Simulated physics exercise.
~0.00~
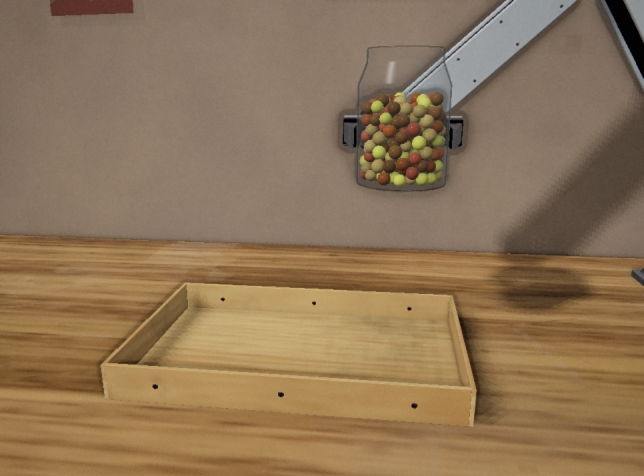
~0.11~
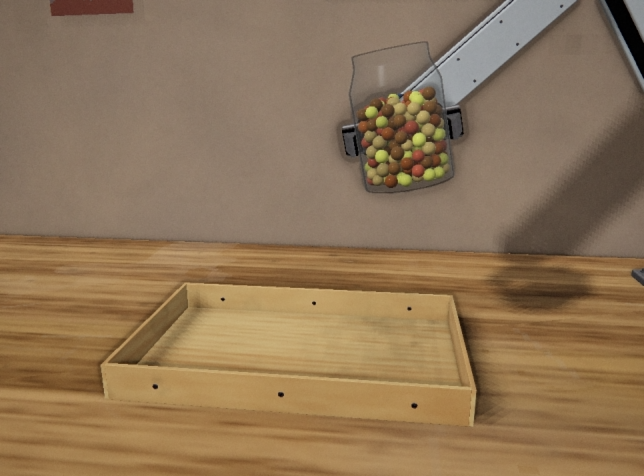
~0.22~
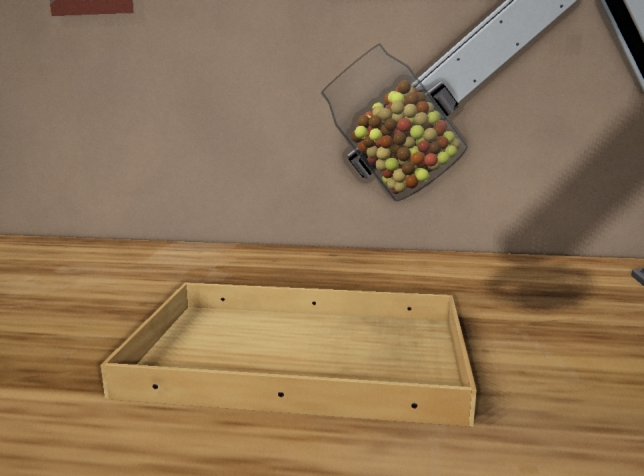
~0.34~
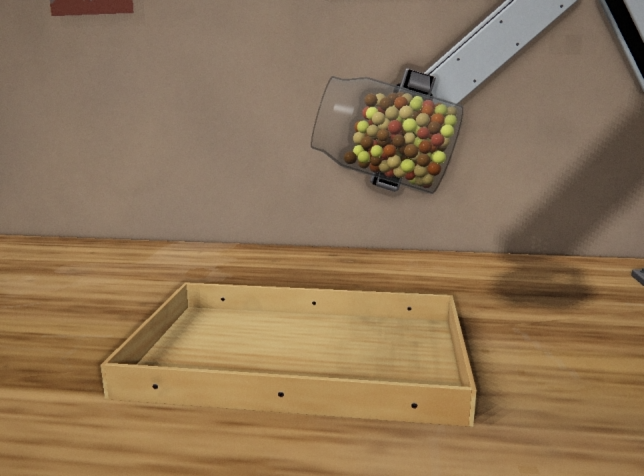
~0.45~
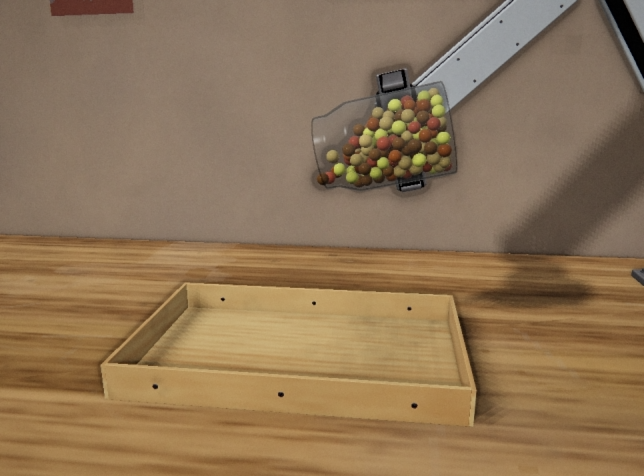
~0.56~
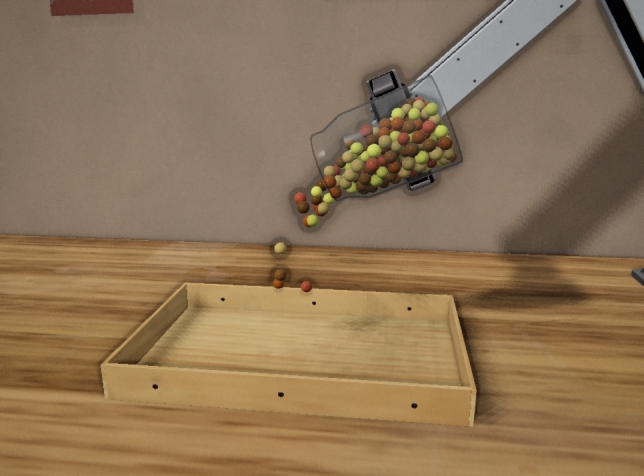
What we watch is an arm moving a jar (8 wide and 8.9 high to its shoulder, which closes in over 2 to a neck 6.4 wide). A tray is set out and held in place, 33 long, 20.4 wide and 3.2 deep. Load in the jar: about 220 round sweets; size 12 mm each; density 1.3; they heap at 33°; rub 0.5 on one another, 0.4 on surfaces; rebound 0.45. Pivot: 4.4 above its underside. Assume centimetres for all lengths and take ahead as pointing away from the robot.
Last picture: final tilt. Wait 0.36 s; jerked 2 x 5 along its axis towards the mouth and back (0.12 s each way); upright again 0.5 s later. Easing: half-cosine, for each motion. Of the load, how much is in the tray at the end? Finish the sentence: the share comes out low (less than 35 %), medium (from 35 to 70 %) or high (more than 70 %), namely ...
The share comes out high, more than 70 %.
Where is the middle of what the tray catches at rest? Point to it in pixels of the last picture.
The middle lies at roughly (233, 344).
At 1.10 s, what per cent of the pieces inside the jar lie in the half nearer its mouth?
Roughly 100 per cent.
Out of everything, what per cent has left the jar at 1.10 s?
About 45 percent.
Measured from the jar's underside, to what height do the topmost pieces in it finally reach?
Looks like roughly 3.0 cm, measured from the underside.
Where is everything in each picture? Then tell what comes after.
In the first picture, the jar middle at (402, 137), upright; upper third of the load around (403, 114), from x 365 to 440, top at y 100; 225 in the jar.
In the second picture, the jar middle at (402, 137), tipped 11°; upper third of the load around (402, 115), from x 360 to 445, top at y 95.
In the third picture, the jar middle at (402, 137), tipped 39°; upper third of the load around (404, 117), from x 355 to 455, top at y 85.
In the fourth picture, the jar middle at (402, 137), tipped 74°; upper third of the load around (405, 115), from x 350 to 450, top at y 100.
In the fifth picture, the jar middle at (402, 137), tipped 102°; upper third of the load around (413, 118), from x 325 to 445, top at y 95.
In the sixth picture, the jar middle at (402, 137), tipped 113°; upper third of the load around (415, 127), from x 280 to 450, top at y 105; 214 in the jar, 2 in the tray, 9 in flight or on a rim.
After 1.10 s, tipped 113°, highest piece 23 above the table; 125 in the jar, 68 in the tray, 32 in flight or on a rim.
After 1.63 s, tipped 63°, highest piece 25 above the table; 188 in the tray, 33 in the jar, 4 in flight or on a rim.
After 2.10 s, upright, highest piece 23 above the table; 193 in the tray, 32 in the jar.
After 2.80 s, upright, highest piece 23 above the table; 193 in the tray, 32 in the jar.
In the end, 193 in the tray, 32 in the jar. That is 86 % in the tray.
